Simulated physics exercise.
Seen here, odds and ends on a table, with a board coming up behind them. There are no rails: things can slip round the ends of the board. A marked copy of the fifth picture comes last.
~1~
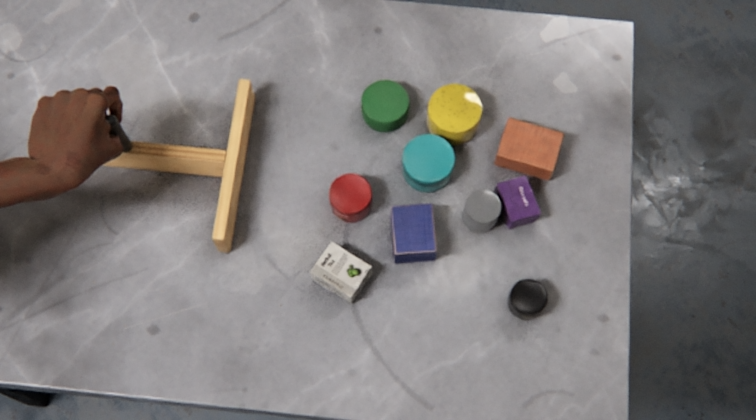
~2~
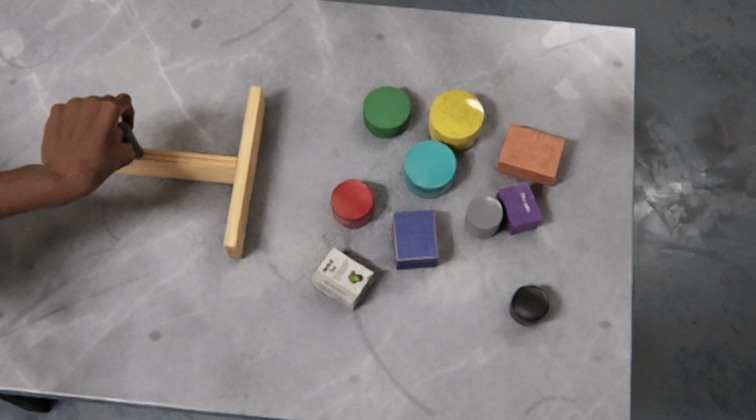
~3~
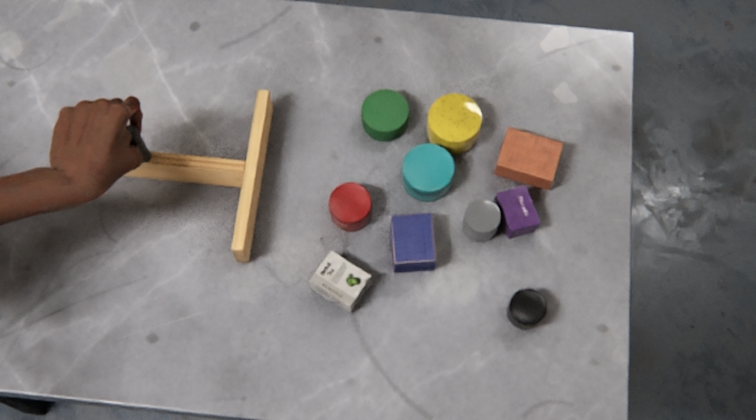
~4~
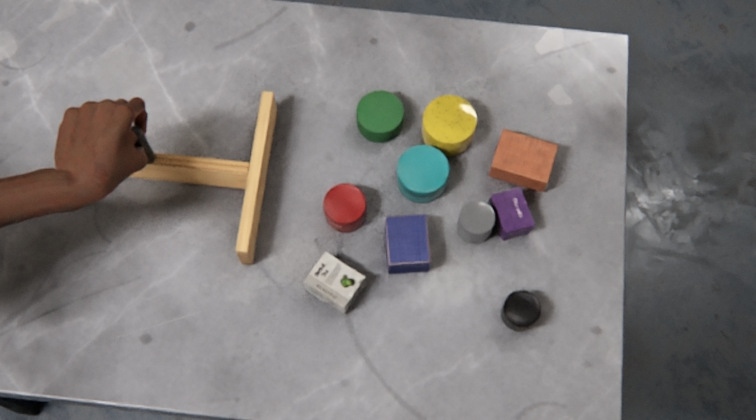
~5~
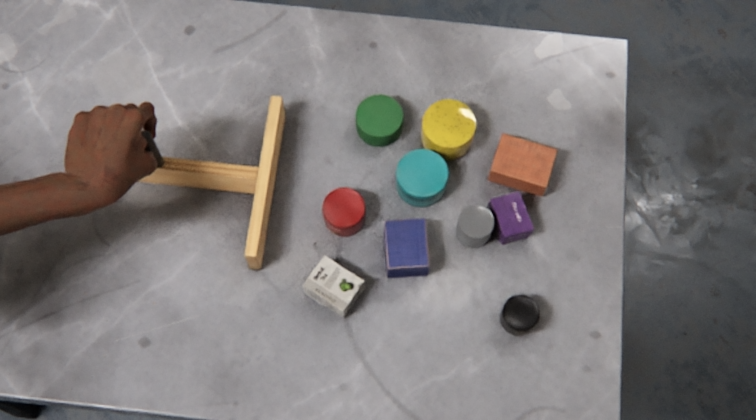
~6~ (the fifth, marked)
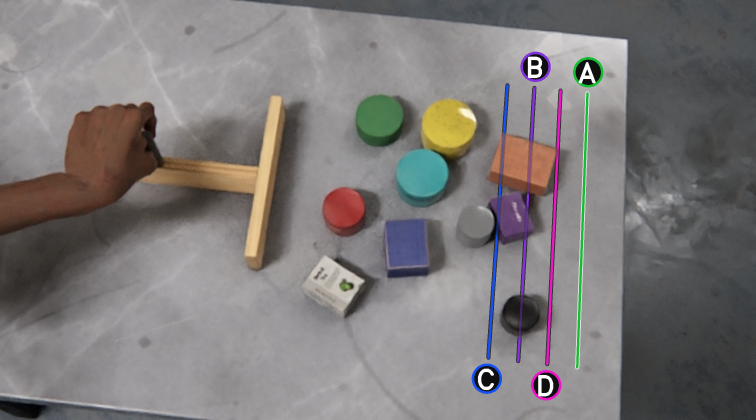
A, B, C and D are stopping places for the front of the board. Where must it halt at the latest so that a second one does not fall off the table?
It can go as far as D.
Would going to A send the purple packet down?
Yes.
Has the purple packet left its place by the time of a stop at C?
Yes.
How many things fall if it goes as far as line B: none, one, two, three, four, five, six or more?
By then, none.
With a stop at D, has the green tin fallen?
By then, no.
On the marked copy, A at (583, 223); B at (527, 217); C at (498, 214); D at (554, 220).
Following D. Soon after the start, board (368, 184); white packet (360, 303); green tin (406, 123).
Later, board (474, 196); orange block (551, 166); purple packet (541, 212).
In the end, board (556, 204); purple packet (621, 218); grey pot (614, 251); none fallen.
As for the rest, A drops two; B is within the limit but short; C is within the limit but short.
